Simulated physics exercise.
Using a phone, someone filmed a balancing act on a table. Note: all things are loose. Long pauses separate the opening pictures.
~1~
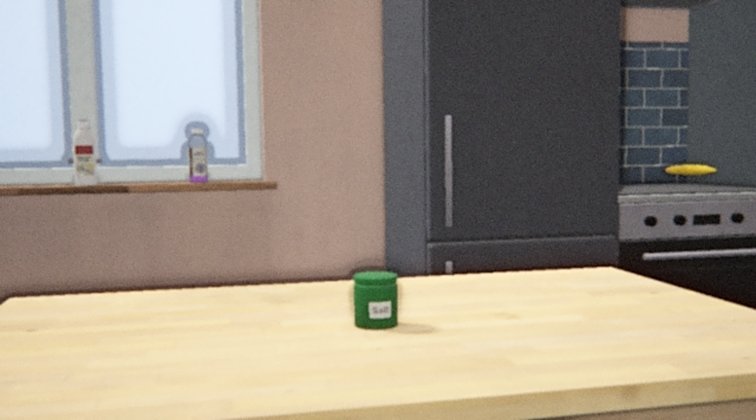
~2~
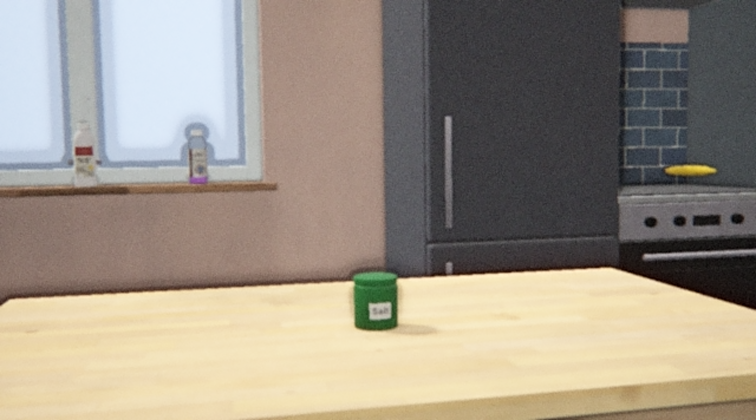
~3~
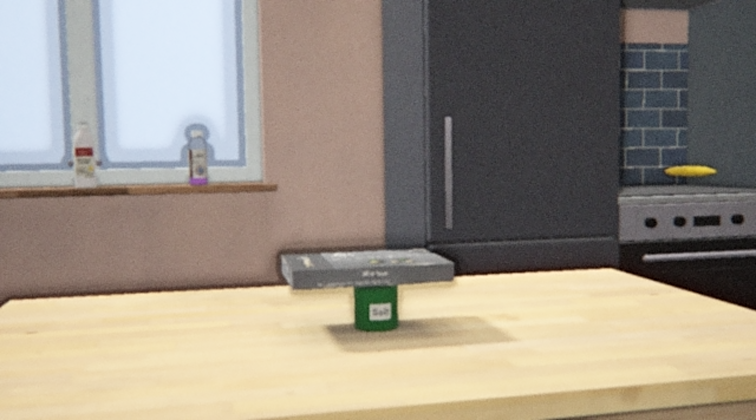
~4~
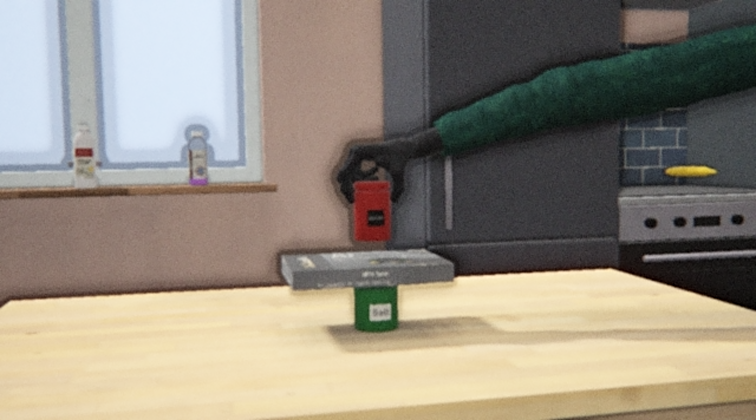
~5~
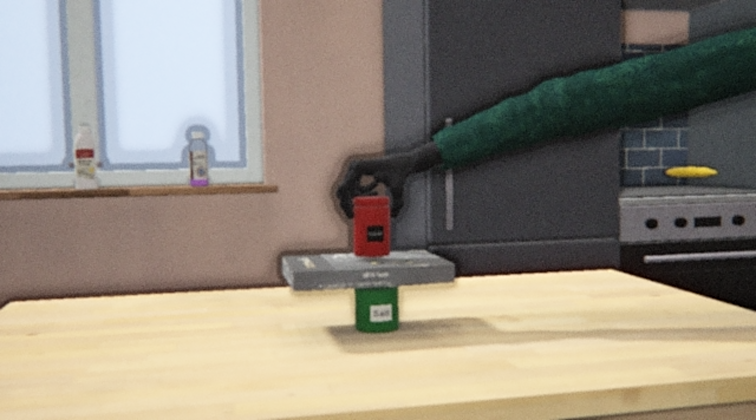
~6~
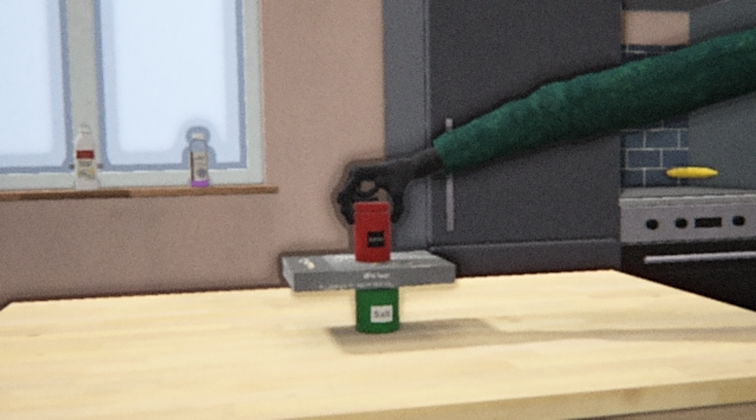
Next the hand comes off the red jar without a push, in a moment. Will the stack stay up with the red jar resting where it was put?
Most likely the stack survives.
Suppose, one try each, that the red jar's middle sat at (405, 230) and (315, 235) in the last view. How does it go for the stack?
In the first case it holds; in the second case it loses its balance.
Then, 0.80 s on from there, no change.
Then, 1.70 s on from there, red jar resting near (372, 232).
In the end, all 3 unmoved. At the end, from the last picture's camera, red jar near (372, 232). The stack holds.
